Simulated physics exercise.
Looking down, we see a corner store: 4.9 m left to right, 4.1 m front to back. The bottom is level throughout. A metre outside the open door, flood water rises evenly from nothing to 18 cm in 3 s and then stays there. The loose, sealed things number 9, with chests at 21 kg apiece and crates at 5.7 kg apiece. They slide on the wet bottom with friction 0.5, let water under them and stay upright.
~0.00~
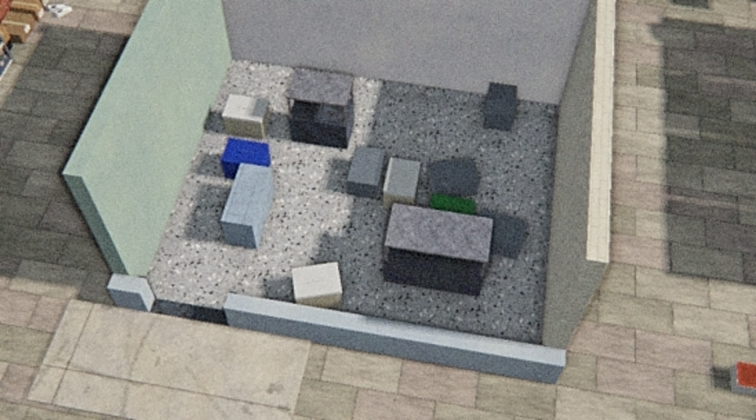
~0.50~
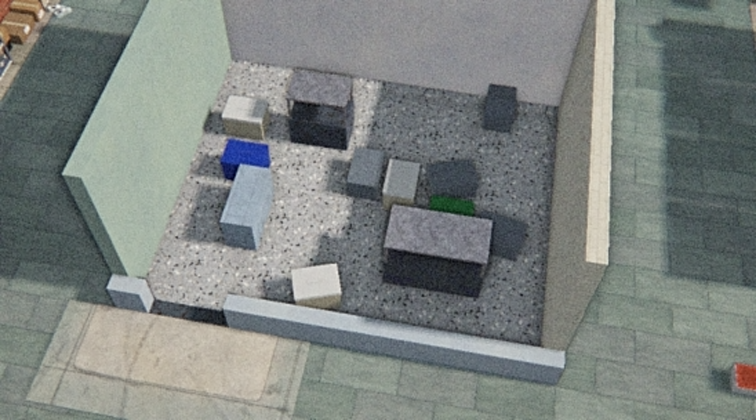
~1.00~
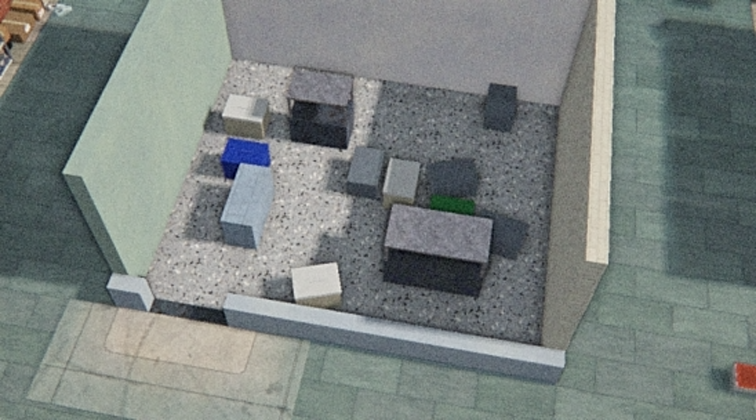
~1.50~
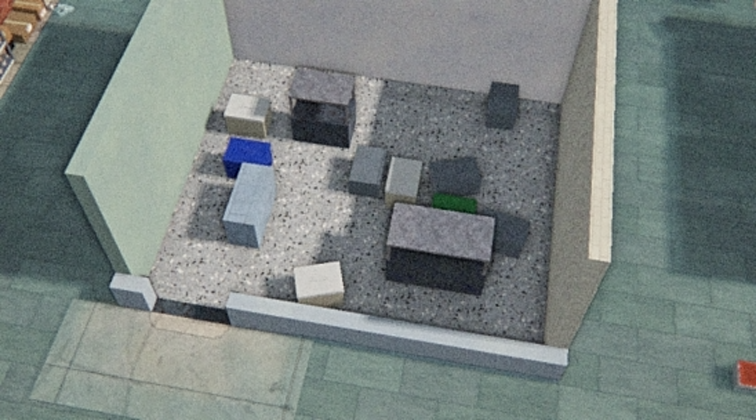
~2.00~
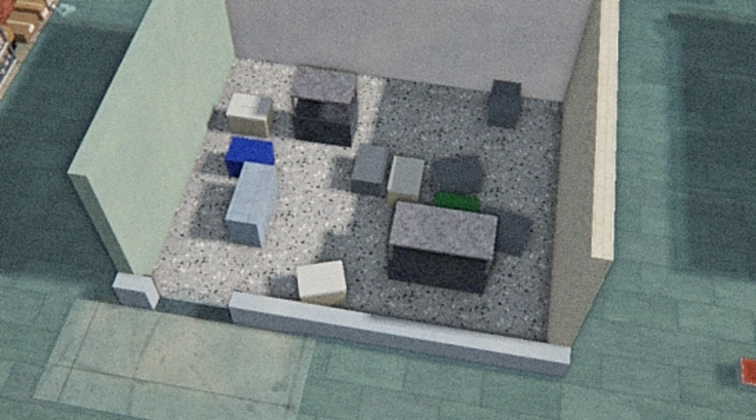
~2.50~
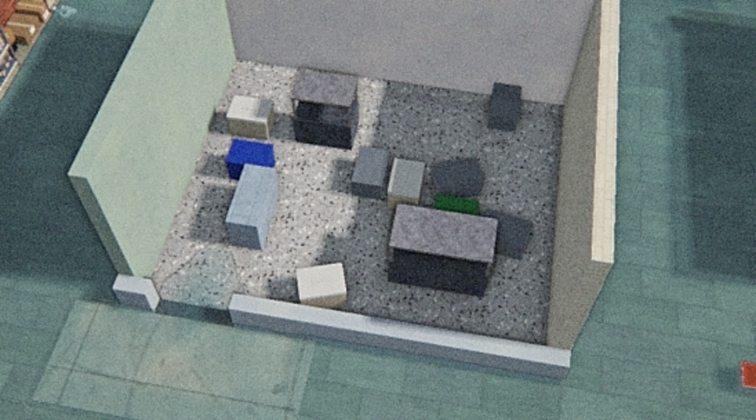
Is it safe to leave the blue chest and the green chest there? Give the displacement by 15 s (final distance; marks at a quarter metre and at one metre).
Outcome: The blue chest is slightly displaced, the green chest is basically where it began.
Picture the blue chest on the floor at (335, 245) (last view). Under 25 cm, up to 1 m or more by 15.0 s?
Looks like it hardly stirs.
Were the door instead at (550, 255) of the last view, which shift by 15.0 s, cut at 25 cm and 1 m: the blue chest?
Well, the blue chest doesn't really go anywhere.
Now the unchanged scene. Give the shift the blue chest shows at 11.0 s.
Around 20 cm from the start by that time.
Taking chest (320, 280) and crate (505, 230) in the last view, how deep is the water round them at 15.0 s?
First about 6 cm, second about 8 cm.
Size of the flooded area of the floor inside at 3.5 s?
About 2.5 m2.
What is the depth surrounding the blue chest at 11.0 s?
I'd put it at about 7 cm.
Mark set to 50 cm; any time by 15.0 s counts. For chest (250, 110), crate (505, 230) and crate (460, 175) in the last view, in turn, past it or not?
Going one by one, I get above, within and within.
After 3.5 s the blue chest is near (249, 153), 0.0 m from its start, aground; the green chest is near (456, 210), 0.0 m from its start, aground; 0 afloat.
After 6.8 s the blue chest is near (249, 153), 0.0 m from its start, aground; the green chest is near (456, 210), 0.0 m from its start, aground; 1 afloat.
After 11.0 s the blue chest is near (261, 144), 0.2 m from its start, aground; the green chest is near (456, 210), 0.0 m from its start, aground; 2 afloat.
After 15.0 s the blue chest is near (282, 133), 0.5 m from its start, aground; the green chest is near (456, 210), 0.0 m from its start, aground; 4 afloat.
